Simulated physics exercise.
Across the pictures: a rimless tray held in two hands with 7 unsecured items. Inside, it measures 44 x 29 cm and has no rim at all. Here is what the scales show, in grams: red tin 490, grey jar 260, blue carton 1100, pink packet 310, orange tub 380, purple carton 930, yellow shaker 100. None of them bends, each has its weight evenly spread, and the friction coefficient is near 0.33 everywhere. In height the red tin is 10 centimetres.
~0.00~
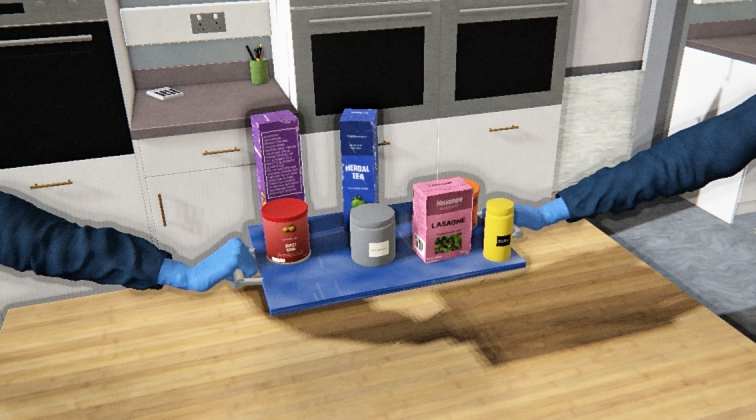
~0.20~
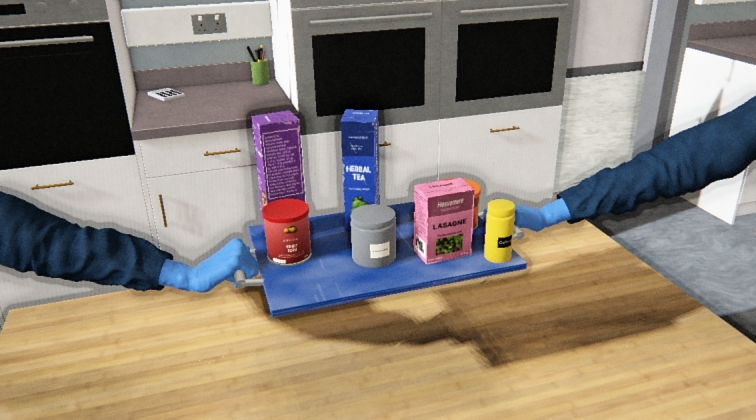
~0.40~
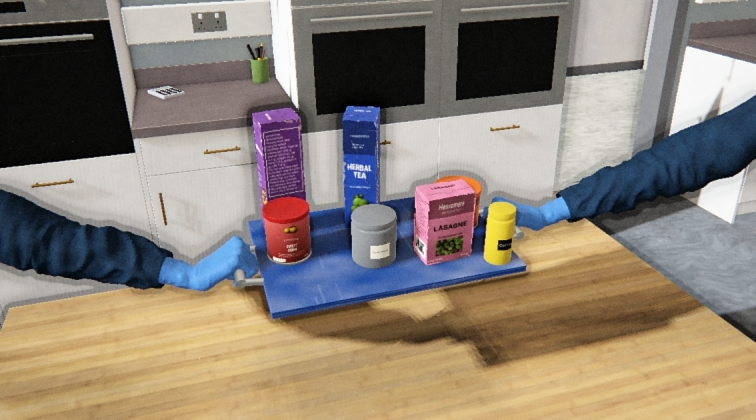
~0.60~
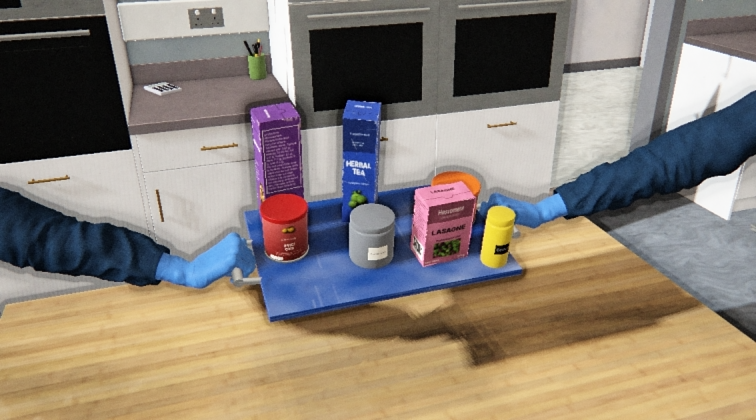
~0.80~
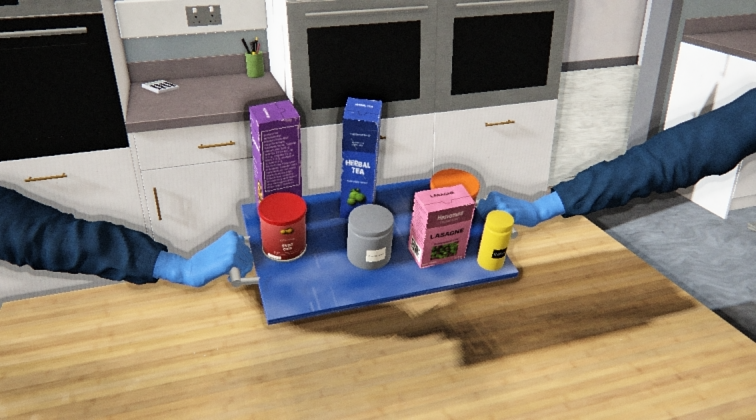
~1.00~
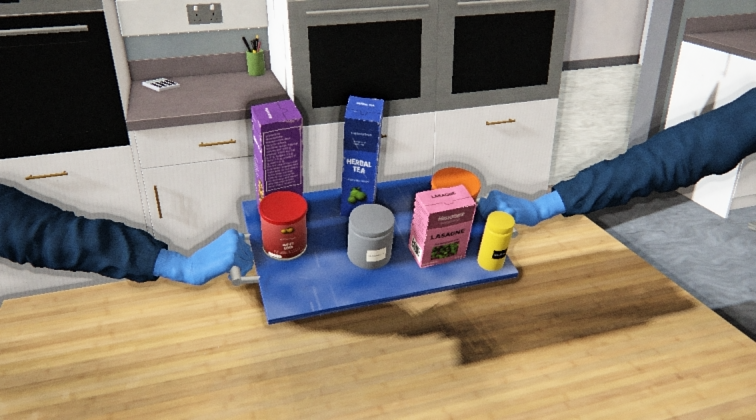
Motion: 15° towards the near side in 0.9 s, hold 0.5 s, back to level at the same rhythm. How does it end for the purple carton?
Tipped.
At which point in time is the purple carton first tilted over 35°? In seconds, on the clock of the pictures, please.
Roughly at the 1.5 s mark.
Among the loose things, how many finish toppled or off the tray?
The answer is 2.
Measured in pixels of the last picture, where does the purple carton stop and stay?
Close to (294, 258).
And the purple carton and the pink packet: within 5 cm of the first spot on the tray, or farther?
First the purple carton: It departs its position; then the pink packet: It stays in position.
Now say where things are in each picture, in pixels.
Tray level; purple carton (280, 178); red tin (287, 231), in the first frame.
Tray level; blue carton (362, 171); pink packet (443, 221), in the second frame.
Tray at 3°, near edge down; yellow shaker (500, 233), in the third frame.
Tray at 9°, near edge down; red tin (285, 228); grey jar (372, 236), in the fourth frame.
Tray at 14°, near edge down; blue carton (360, 161); pink packet (441, 227), in the fifth frame.
Tray at 15°, near edge down; purple carton (279, 167), in the sixth frame.
By 1.50 s, tray at 15°, near edge down; purple carton rocked 46° off its seat near (289, 203); red tin 8 cm from its spot.
By 1.70 s, tray at 14°, near edge down; red tin now off the tray; purple carton rocked 62° off its seat near (291, 233).
By 1.80 s, tray at 12°, near edge down; purple carton on its side near (294, 259).
By 2.00 s, tray at 6°, near edge down; purple carton on its side near (294, 263).
When it is over (2.9 s), off the tray and tipped over, red tin; lying over on the tray, purple carton; the other 5 within 5 cm of the start. In the last view, purple carton near (294, 258).
